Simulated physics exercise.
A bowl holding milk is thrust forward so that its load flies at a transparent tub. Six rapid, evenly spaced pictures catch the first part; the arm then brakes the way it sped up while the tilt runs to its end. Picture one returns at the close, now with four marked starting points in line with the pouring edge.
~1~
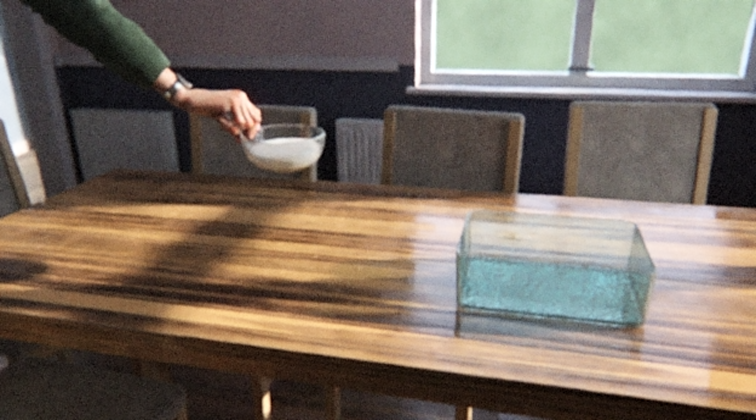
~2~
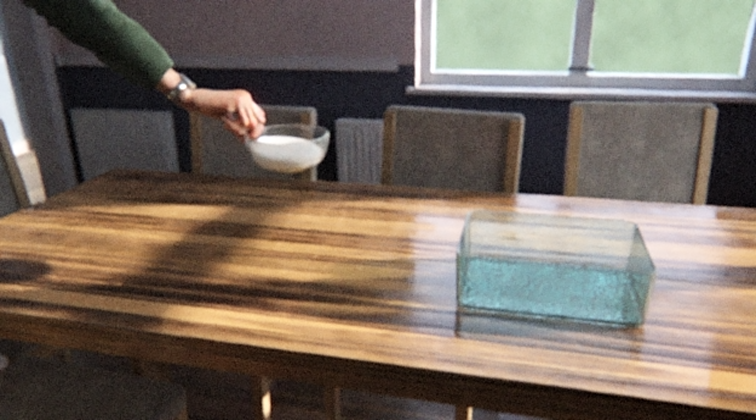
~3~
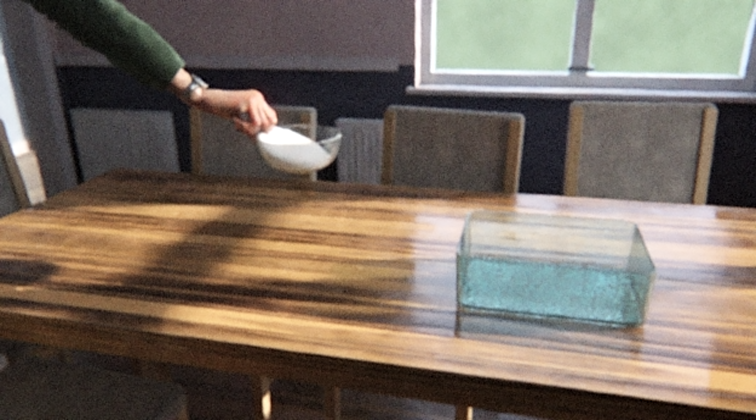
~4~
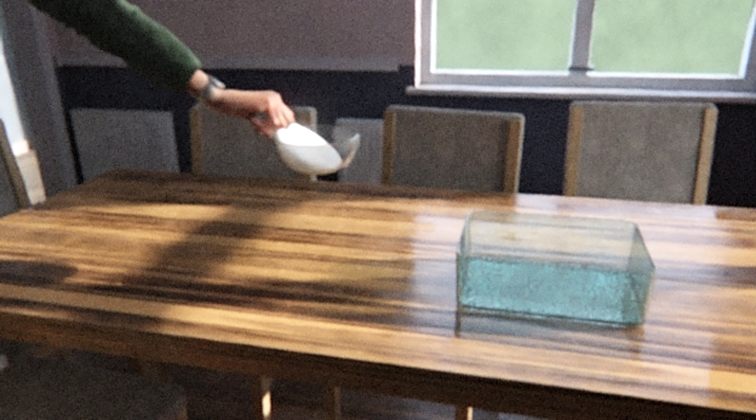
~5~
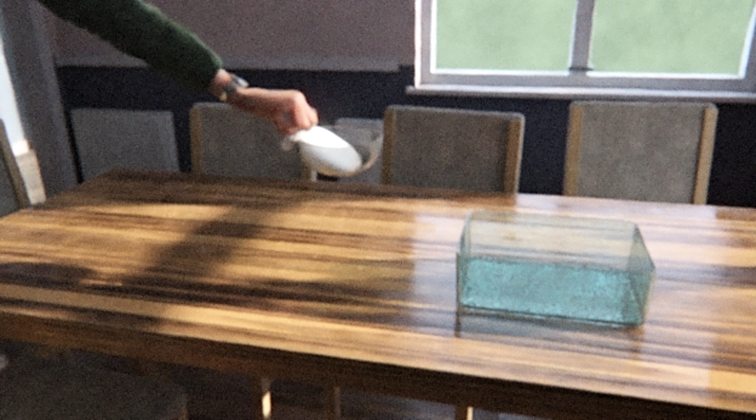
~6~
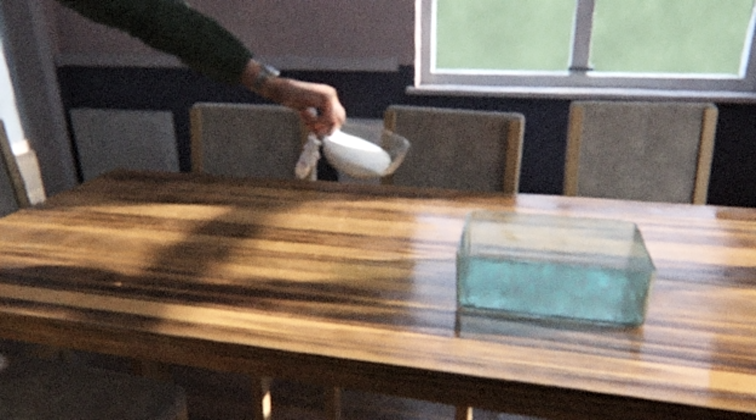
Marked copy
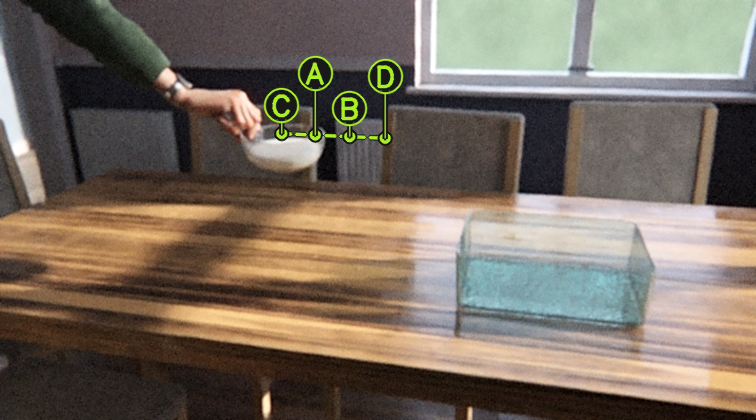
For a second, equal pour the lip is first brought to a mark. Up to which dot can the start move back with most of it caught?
Take C.
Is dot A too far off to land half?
No, not at all.
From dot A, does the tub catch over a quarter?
Yes.
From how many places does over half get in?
All four.
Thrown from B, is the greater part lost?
No, that is safe.
On the marked copy, A at (315, 135); B at (349, 136); C at (281, 133); D at (385, 138).
If A is chosen, about 75 % lands in the tub, 18 % falls short and 8 % goes beside or beyond.
If B is chosen, about 83 % lands in the tub, 13 % falls short and 5 % goes beside or beyond.
If C is chosen, about 64 % lands in the tub, 29 % falls short and 8 % goes beside or beyond.
If D is chosen, about 70 % lands in the tub, 13 % falls short and 18 % goes beside or beyond.
